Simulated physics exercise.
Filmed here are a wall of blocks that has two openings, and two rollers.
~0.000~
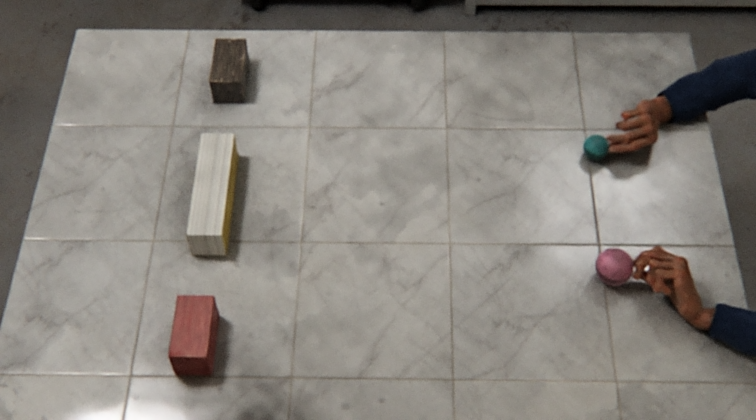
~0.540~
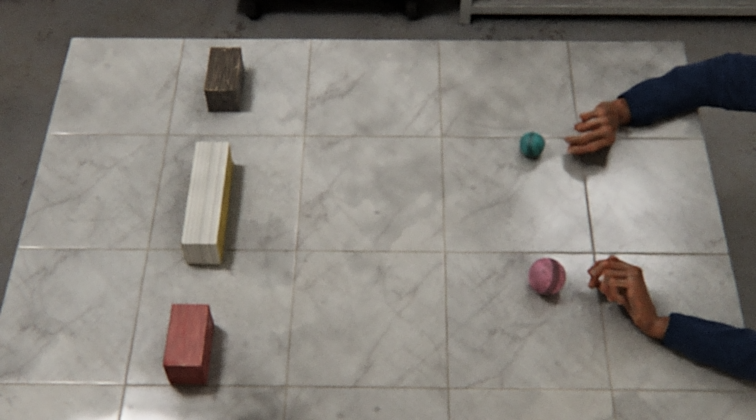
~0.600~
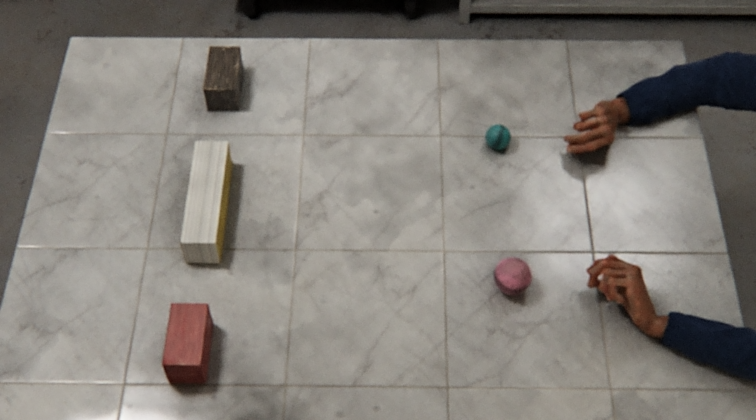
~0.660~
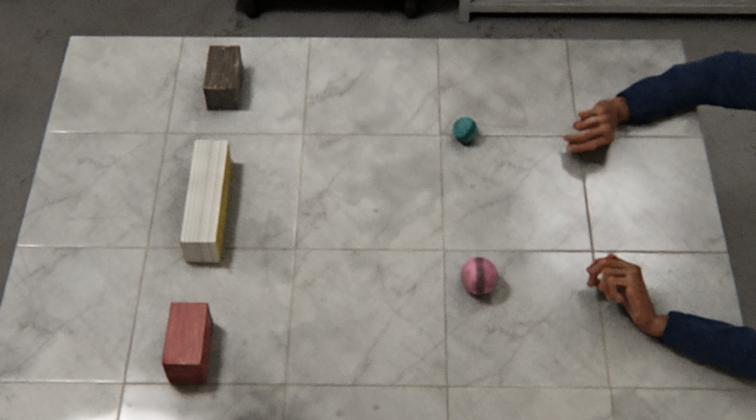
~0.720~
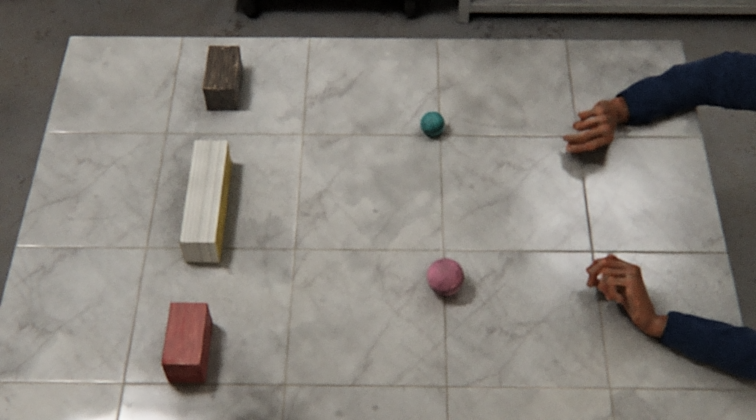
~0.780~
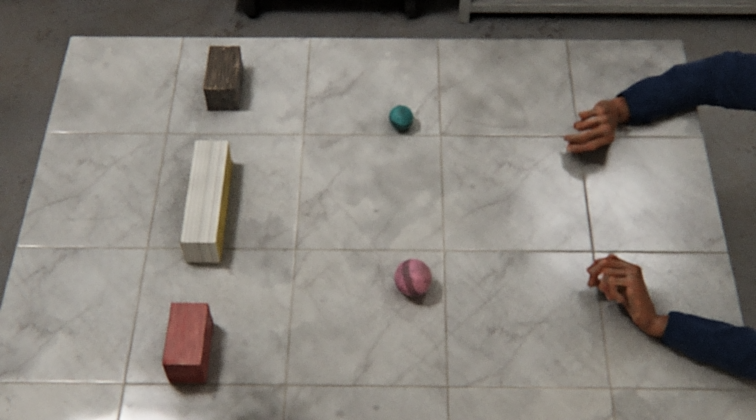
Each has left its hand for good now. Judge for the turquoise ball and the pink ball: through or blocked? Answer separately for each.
Verdict: Turquoise ball - blocked, pink ball - through.
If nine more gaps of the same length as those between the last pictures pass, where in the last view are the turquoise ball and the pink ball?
You'll find the turquoise ball at (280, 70), with the pink ball at (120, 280).
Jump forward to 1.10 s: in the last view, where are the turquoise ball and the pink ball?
The turquoise ball near (254, 85), the pink ball near (238, 281).
By 1.10 s, turquoise ball coming back near (254, 85); pink ball heading on near (238, 281).
By 1.62 s, turquoise ball coming back near (314, 49); pink ball heading on.
By 2.04 s, turquoise ball coming back near (352, 27); pink ball heading on.
When it is over (2.3 s), the turquoise ball hits a block; the pink ball passes through its gap.
